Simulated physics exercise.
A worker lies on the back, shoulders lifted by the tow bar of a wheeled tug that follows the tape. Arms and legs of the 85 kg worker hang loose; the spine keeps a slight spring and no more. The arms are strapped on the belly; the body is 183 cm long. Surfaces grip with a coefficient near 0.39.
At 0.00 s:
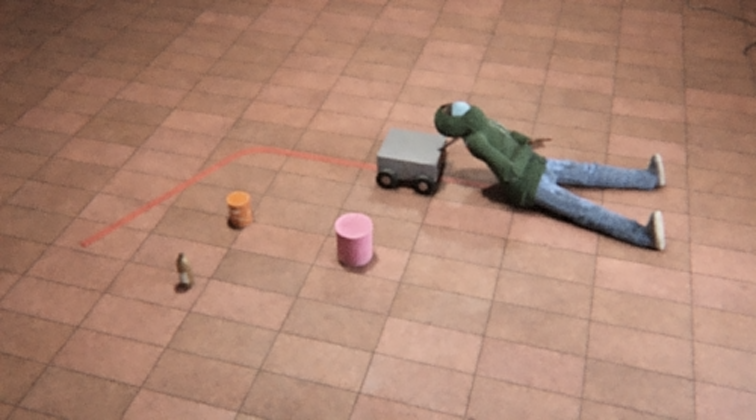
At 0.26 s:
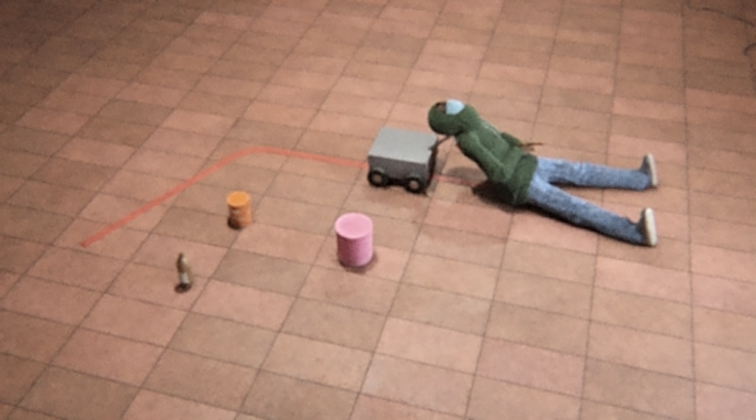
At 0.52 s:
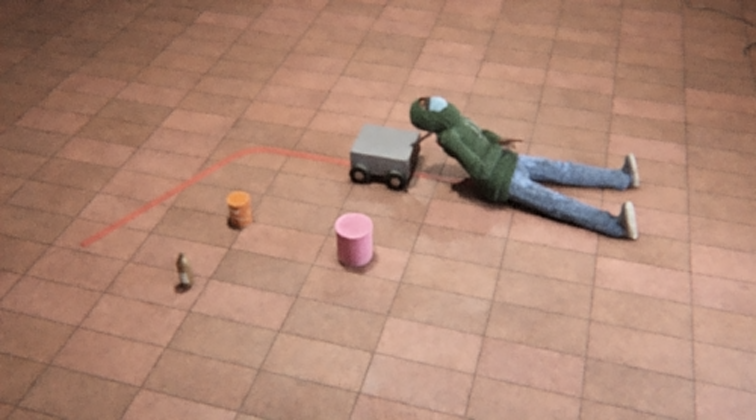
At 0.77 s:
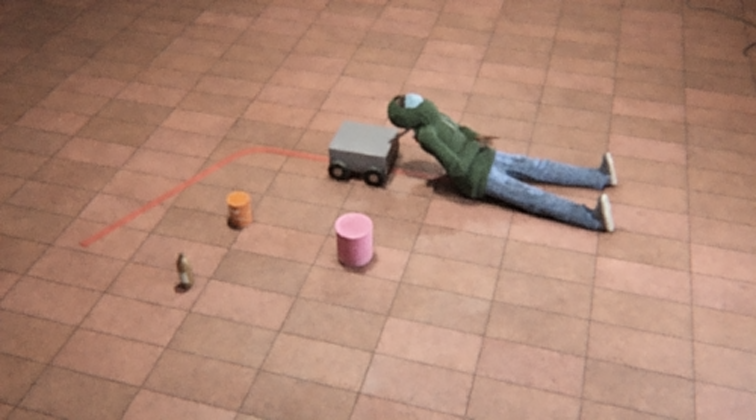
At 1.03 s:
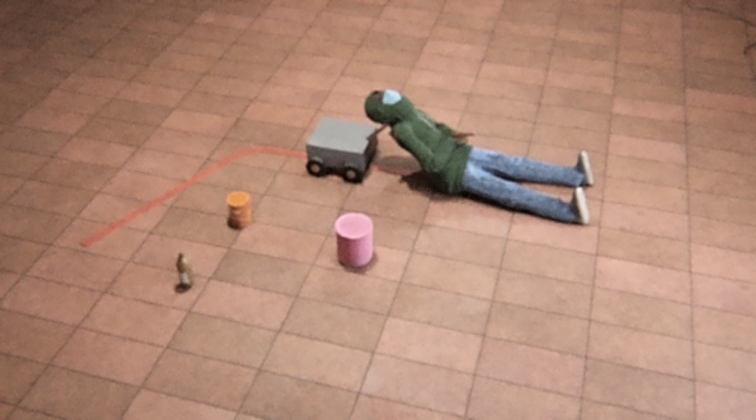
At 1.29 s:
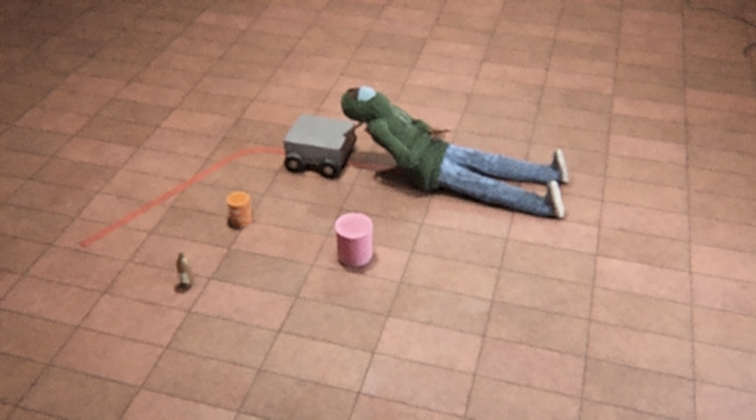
In the video, a small gray wheeled cart rolls left along a red line on a tiled floor, dragging a limp figure in a green top and jeans behind it, while an orange can, pink bucket and brown bottle stay still.
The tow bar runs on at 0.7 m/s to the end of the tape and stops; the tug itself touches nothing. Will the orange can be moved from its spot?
The orange can holds its spot.
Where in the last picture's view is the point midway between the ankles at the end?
Around (244, 172).
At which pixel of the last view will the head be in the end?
Around (34, 192).
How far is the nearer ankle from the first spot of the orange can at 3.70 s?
Some 100 cm.
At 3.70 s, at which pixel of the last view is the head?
Near (167, 133).
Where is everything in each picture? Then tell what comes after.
Orange can (240, 210), pink bucket (354, 240), brown bottle (184, 269), end of the tape (79, 247), in the first picture.
Orange can (240, 210), pink bucket (354, 240), brown bottle (184, 269); 7 cm covered, in the second picture.
Orange can (240, 210), pink bucket (354, 240), brown bottle (184, 269); 21 cm covered, in the third picture.
Orange can (240, 210), pink bucket (354, 240), brown bottle (184, 269); 37 cm covered, in the fourth picture.
Orange can (240, 210), pink bucket (354, 240), brown bottle (184, 269); 55 cm covered, in the fifth picture.
Orange can (240, 210), pink bucket (354, 240), brown bottle (184, 269), end of the tape (79, 247); 73 cm covered, in the sixth picture.
After 2.20 s the orange can is where it stood, near (240, 210) in the last picture's view; the nearer ankle is 160 cm from that spot.
After 2.90 s the orange can is where it stood, near (240, 210) in the last picture's view; the nearer ankle is 124 cm from that spot.
After 3.70 s the orange can is where it stood, near (240, 210) in the last picture's view; the pink bucket where it stood; the nearer ankle is 95 cm from that spot.
After 4.40 s the orange can is where it stood, near (240, 210) in the last picture's view; the nearer ankle is 67 cm from that spot.
By 5.2 s, orange can stays put; brown bottle stays put; pink bucket stays put.
